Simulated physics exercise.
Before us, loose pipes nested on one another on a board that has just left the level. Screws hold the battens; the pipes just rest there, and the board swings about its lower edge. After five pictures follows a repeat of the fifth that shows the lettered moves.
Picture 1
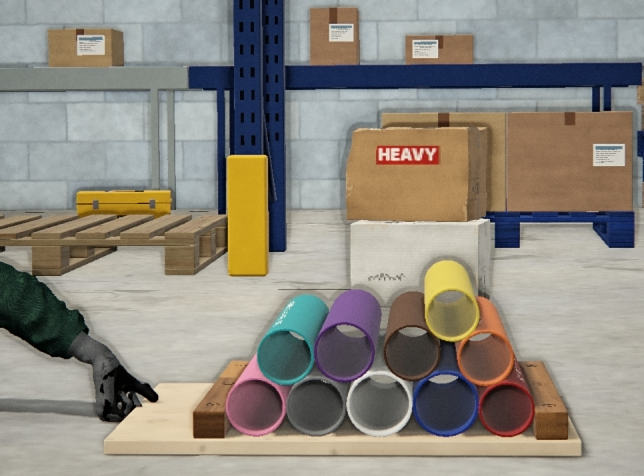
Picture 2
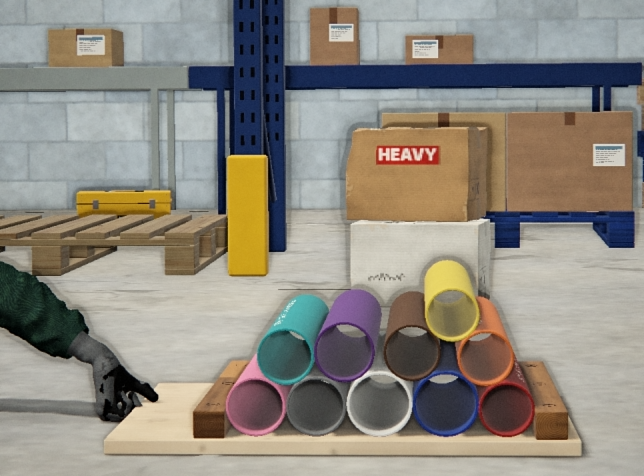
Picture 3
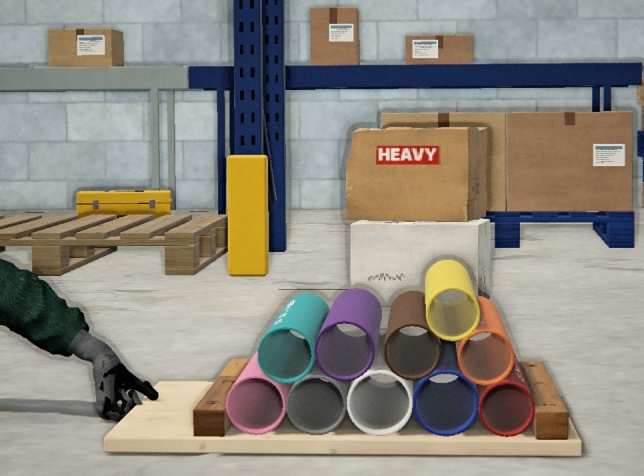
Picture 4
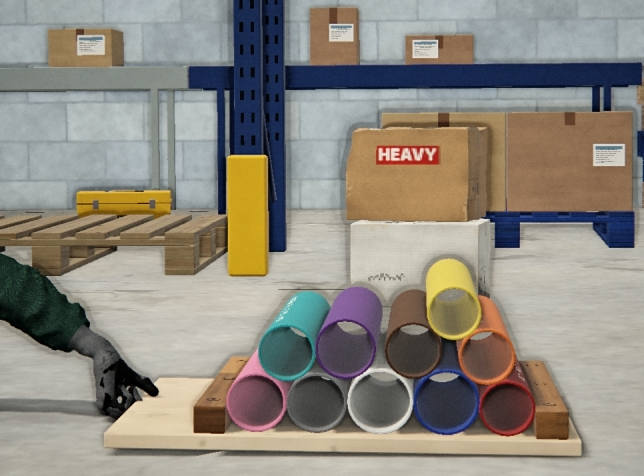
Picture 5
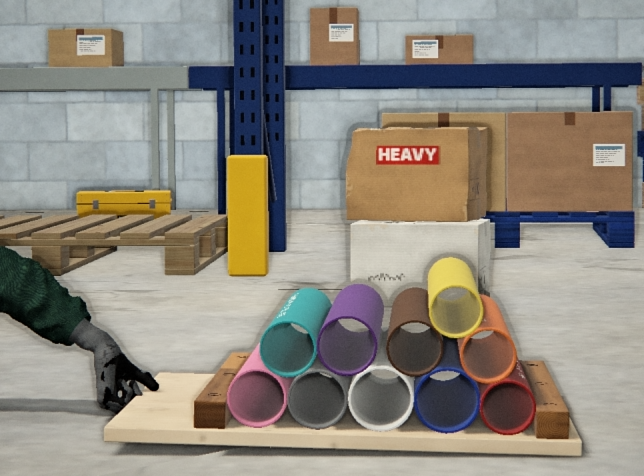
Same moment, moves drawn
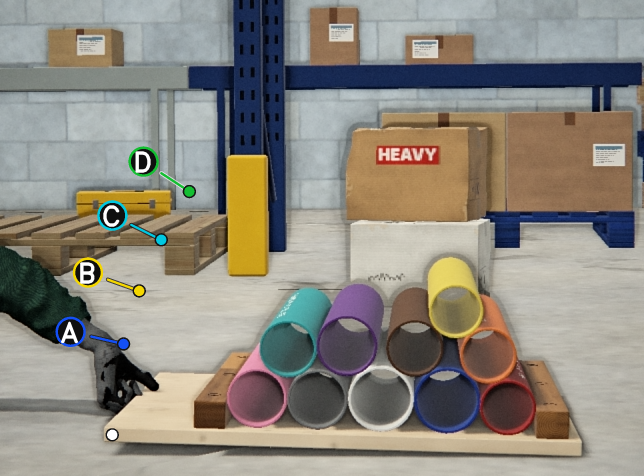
A gloved hand slowly raising the left end of a wooden board slightly, with nested colourful pipes resting between two wooden battens.
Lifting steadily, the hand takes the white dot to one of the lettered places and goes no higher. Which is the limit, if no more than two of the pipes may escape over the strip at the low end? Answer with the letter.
The highest mark that will do is C.
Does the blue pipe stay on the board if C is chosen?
The blue pipe: Yes.
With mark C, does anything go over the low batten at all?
At C: Yes.
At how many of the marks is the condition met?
Three of them.
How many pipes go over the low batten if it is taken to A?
With A, none.
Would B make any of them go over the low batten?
Yes.
On the marked copy, A at (123, 344); B at (139, 291); C at (162, 240); D at (189, 192); the white dot at (112, 435).
With C. Early on, board at 16°.
Further on, board at 27°.
At the end, board at 27°, two over the low batten (orange, yellow).
As for the rest, A none over the low batten; B two over the low batten (orange, yellow); D five over the low batten.
